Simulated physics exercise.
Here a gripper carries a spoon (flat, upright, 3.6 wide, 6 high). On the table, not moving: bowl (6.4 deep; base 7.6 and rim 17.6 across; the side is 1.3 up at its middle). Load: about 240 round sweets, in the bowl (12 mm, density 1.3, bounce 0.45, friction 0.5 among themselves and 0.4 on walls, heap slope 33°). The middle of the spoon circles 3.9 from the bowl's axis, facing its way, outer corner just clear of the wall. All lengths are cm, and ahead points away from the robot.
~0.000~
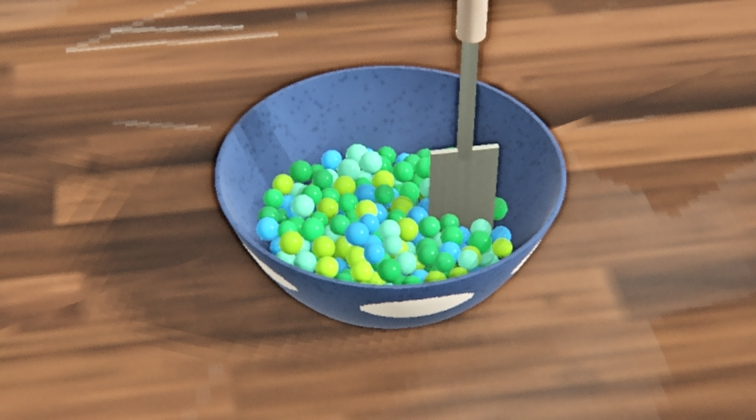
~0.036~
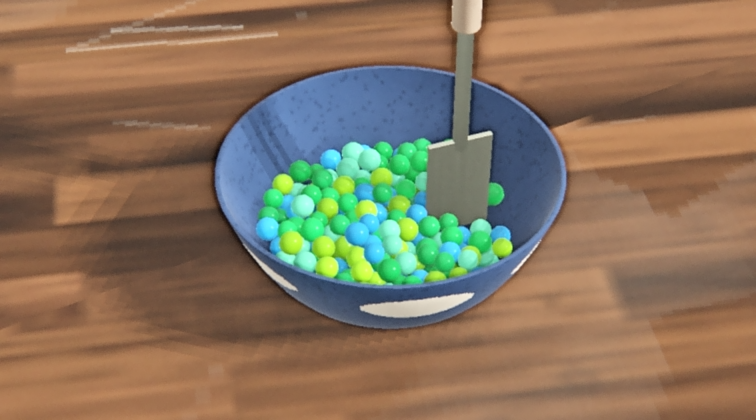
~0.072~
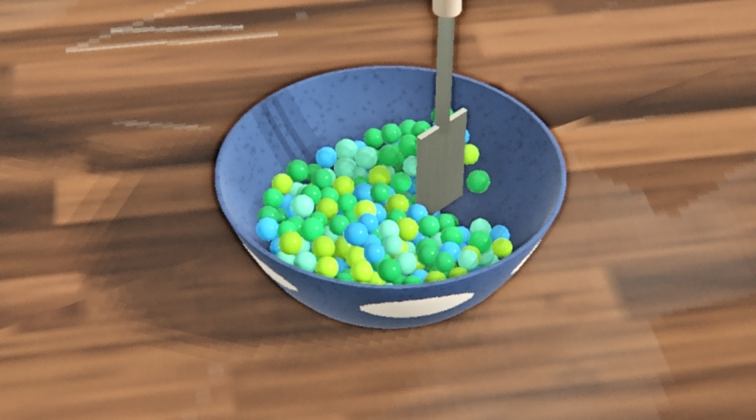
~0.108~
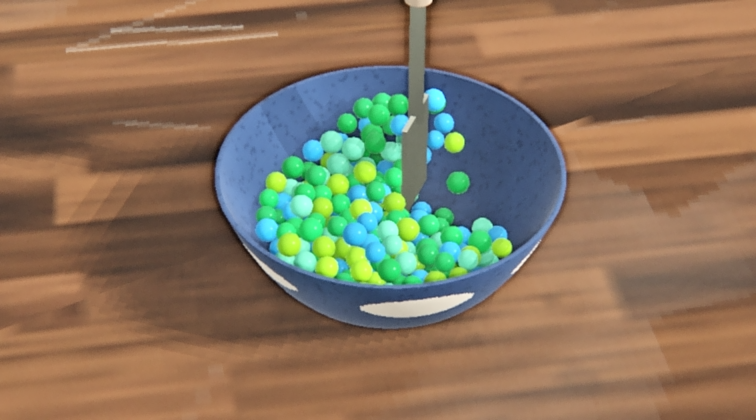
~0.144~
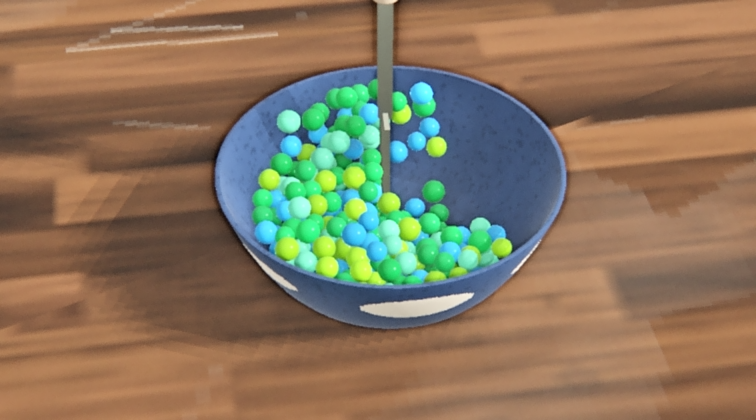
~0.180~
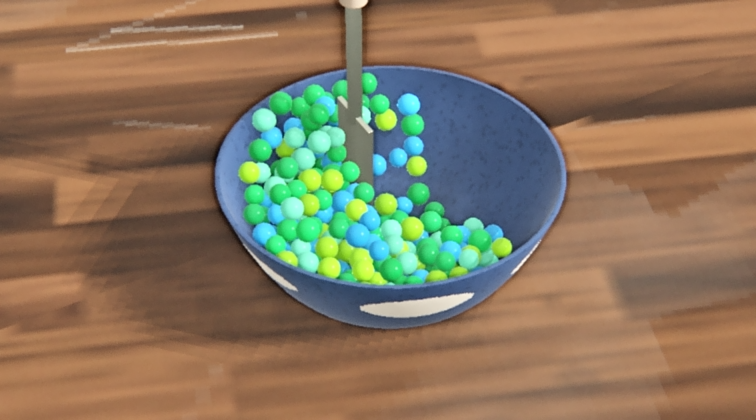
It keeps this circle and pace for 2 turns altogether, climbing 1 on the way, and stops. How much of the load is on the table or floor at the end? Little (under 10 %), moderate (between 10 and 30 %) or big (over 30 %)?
Share on the table or floor: Little (under 10 %).
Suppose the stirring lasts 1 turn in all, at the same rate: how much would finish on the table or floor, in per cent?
In that case some 5 per cent.
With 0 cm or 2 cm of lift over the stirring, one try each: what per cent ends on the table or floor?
About 15 and 5 per cent.
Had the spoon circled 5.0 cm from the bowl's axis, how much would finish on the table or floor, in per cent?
Then about 20 per cent.
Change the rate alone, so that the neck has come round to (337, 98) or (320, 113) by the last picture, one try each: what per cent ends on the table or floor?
About 15 and 20 per cent.
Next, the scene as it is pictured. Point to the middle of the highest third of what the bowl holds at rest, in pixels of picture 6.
Near (457, 183).
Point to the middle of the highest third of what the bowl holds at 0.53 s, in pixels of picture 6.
At about (493, 181).
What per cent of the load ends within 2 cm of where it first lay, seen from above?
Some 5 per cent.
After 0.53 s, 348° round, highest piece 8 above the table; 234 in the bowl, 2 on the table or floor, 4 in flight or on the tool.
After 0.88 s, 227° round, highest piece 8 above the table; 230 in the bowl, 9 on the table or floor, 1 in flight or on the tool.
After 1.25 s, 0° round, highest piece 6 above the table; 226 in the bowl, 14 on the table or floor.
After 1.95 s, 0° round, highest piece 6 above the table; 226 in the bowl, 14 on the table or floor.
In the end, 226 in the bowl, 14 on the table or floor. That is 6 % on the table or floor.
